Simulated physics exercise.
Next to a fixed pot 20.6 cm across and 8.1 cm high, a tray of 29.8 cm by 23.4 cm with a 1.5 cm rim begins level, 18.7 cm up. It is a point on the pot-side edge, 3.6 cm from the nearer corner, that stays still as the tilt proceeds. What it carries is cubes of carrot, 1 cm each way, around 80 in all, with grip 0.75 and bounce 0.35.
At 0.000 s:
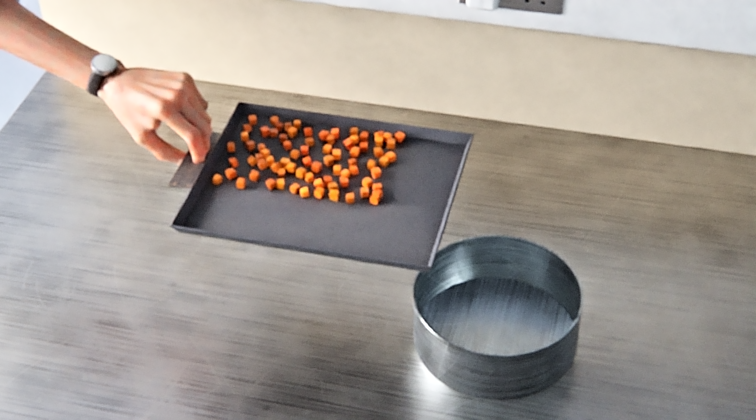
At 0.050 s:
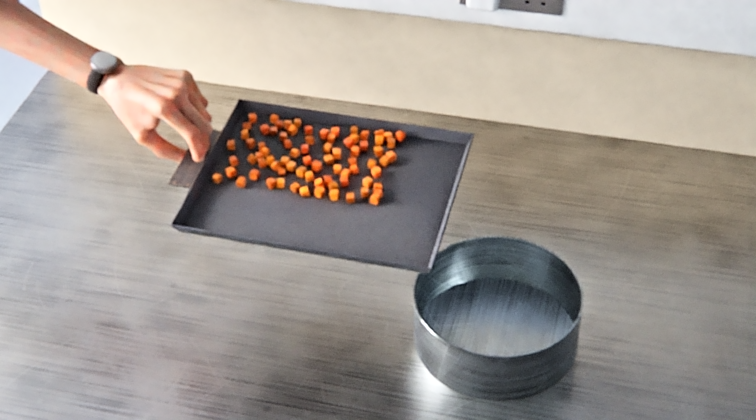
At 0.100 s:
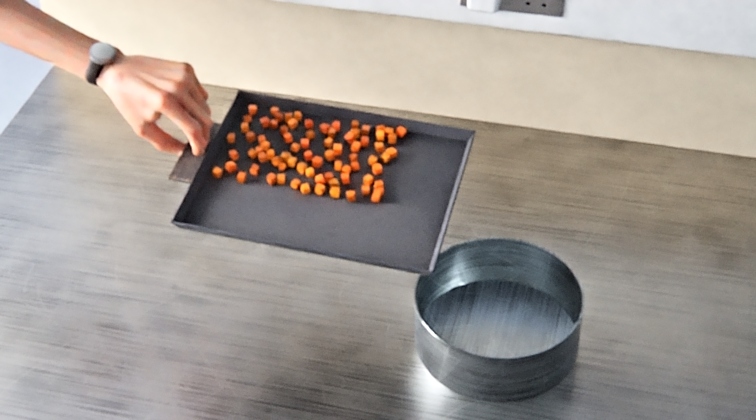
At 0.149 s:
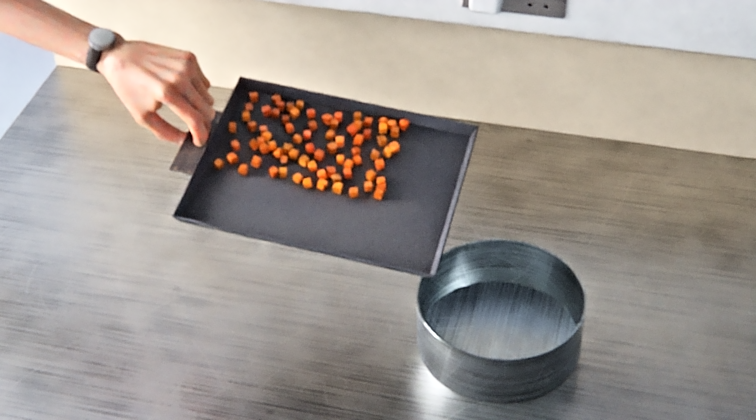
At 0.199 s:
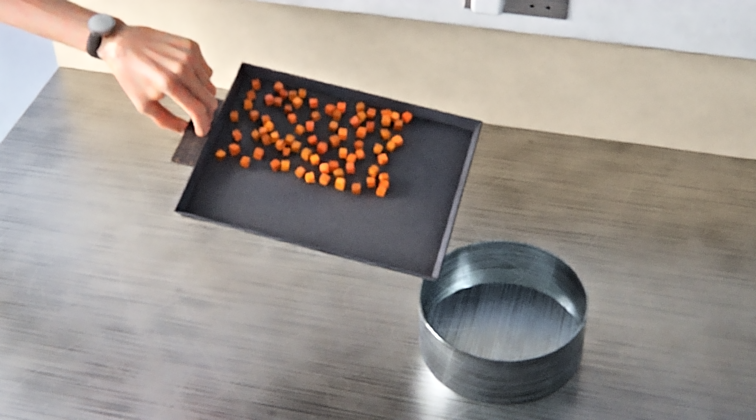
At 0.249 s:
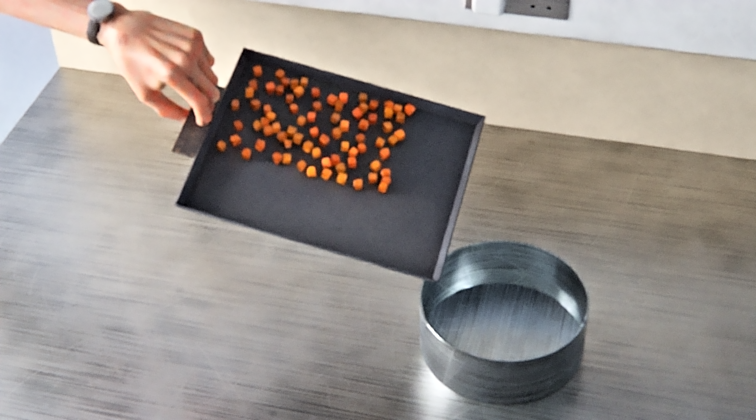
A dark tray of orange carrot cubes tilting gradually as a hand raises its far left side beside a round metal pot.
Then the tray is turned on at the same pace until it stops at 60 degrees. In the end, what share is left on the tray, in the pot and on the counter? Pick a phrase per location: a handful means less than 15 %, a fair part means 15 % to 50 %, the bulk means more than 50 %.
Left on the tray: A handful, pot: A handful, counter: The bulk.
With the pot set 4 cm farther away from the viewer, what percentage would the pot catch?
Then roughly 0 percent would land in it.
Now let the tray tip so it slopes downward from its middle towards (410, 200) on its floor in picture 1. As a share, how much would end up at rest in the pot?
Roughly 60 % of the pieces.
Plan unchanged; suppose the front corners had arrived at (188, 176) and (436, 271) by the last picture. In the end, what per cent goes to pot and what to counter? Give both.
In the pot: 70 per cent; on the counter: 20 per cent.
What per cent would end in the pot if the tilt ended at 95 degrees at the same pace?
Roughly 5 percent.
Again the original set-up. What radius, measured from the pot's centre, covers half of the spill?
Close to 24 cm, give or take.
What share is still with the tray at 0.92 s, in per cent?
Estimate: Near 15 in a hundred.
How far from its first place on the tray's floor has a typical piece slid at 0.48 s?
1 cm.
After 0.48 s, tilt 39 degrees; the tray holds 100 %, the pot 0 %.
Then, at 0.64 s, tilt 54 degrees; the tray holds 100 %, the pot 0 %.
Then, at 0.92 s, tilt 60 degrees; the tray holds 15 %, the pot 0 %.
At rest (2.3 s), tray 5 %, pot 5 %, counter 90 %.
